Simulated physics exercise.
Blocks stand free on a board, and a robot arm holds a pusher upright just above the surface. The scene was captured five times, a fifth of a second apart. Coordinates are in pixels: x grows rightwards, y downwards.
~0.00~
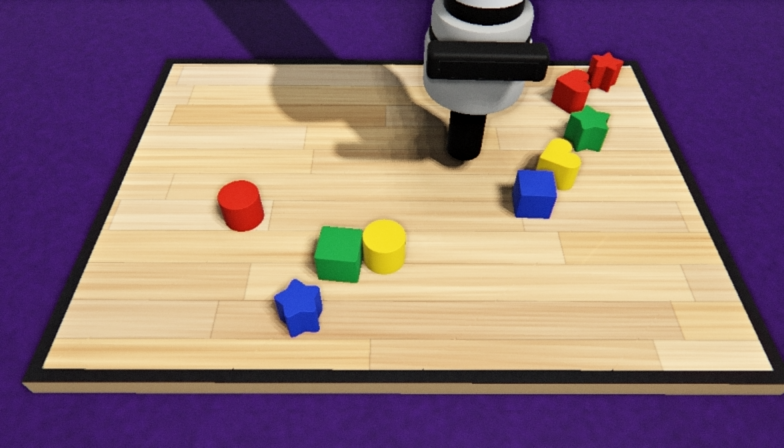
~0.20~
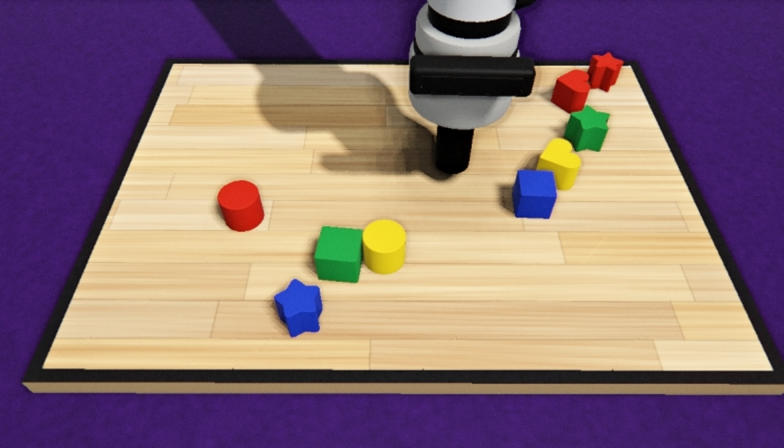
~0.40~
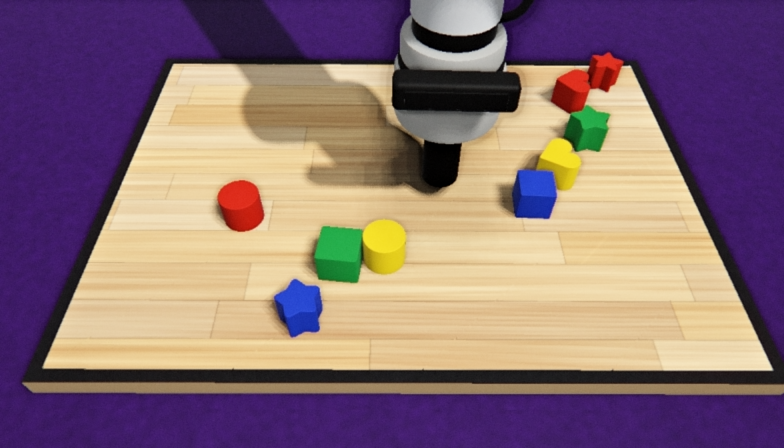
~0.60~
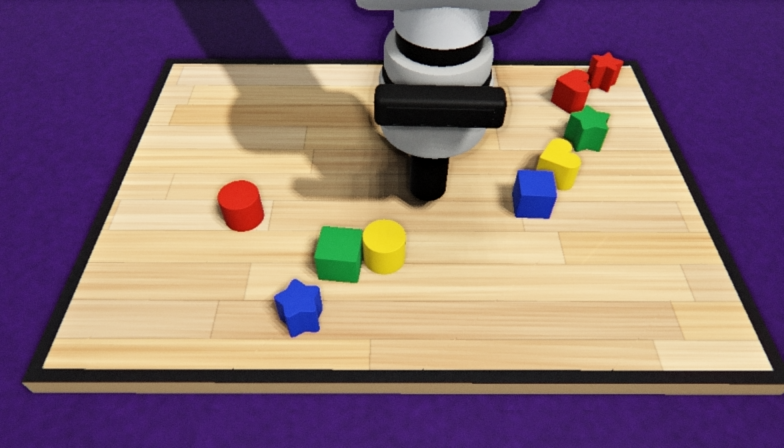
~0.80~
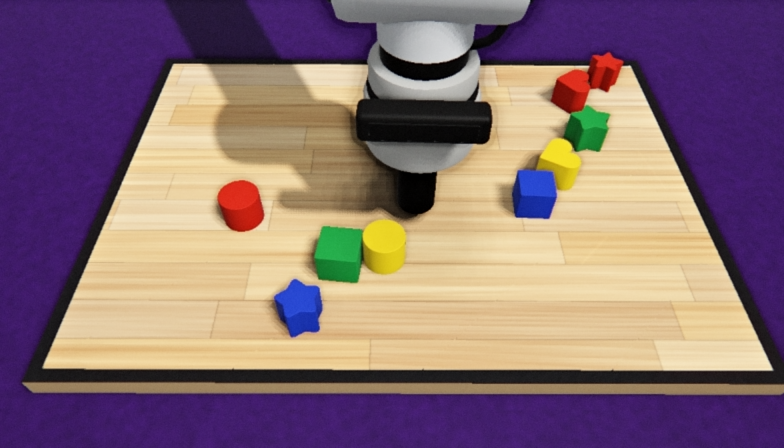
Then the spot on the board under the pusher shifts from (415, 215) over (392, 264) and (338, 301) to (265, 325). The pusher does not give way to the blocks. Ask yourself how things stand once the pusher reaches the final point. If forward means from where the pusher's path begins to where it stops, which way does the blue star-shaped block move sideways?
It is displaced to the right.
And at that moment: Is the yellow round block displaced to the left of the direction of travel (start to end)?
That would be a yes.
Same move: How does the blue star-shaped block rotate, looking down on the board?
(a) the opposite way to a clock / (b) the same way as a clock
My pick is b.
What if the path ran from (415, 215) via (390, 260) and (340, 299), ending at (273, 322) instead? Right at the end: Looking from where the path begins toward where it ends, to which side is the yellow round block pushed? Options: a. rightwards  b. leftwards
Answer: B.
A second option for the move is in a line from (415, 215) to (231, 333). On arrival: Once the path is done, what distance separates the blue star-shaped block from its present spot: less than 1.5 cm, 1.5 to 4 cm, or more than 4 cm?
The blue star-shaped block ends up a moderate distance away, 1.5 to 4 cm.
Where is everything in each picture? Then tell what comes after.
Lower end of the pusher (464, 150), tops of blocks, blue star-shaped block (298, 297), green square piece (339, 243), yellow round block (384, 235), in the first frame.
Pusher (452, 163), blocks as before, in the second frame.
Pusher (440, 175), blocks as before, in the third frame.
Pusher (428, 188), blocks as before, in the fourth frame.
Pusher (416, 201), blue star-shaped block (298, 297), green square piece (339, 243), yellow round block (384, 235), in the fifth frame.
On the path given first. One third of the way, pusher (392, 251); green square piece (331, 245); yellow round block (366, 272).
Two thirds of the way, pusher (334, 288); blue star-shaped block (290, 300), turned 25° clockwise; green square piece (320, 246), turned 45° clockwise; yellow round block (324, 319).
At the end, pusher (261, 312); blue star-shaped block (222, 327), turned 30° clockwise; green square piece (319, 246), turned 50° clockwise; yellow round block (317, 327).
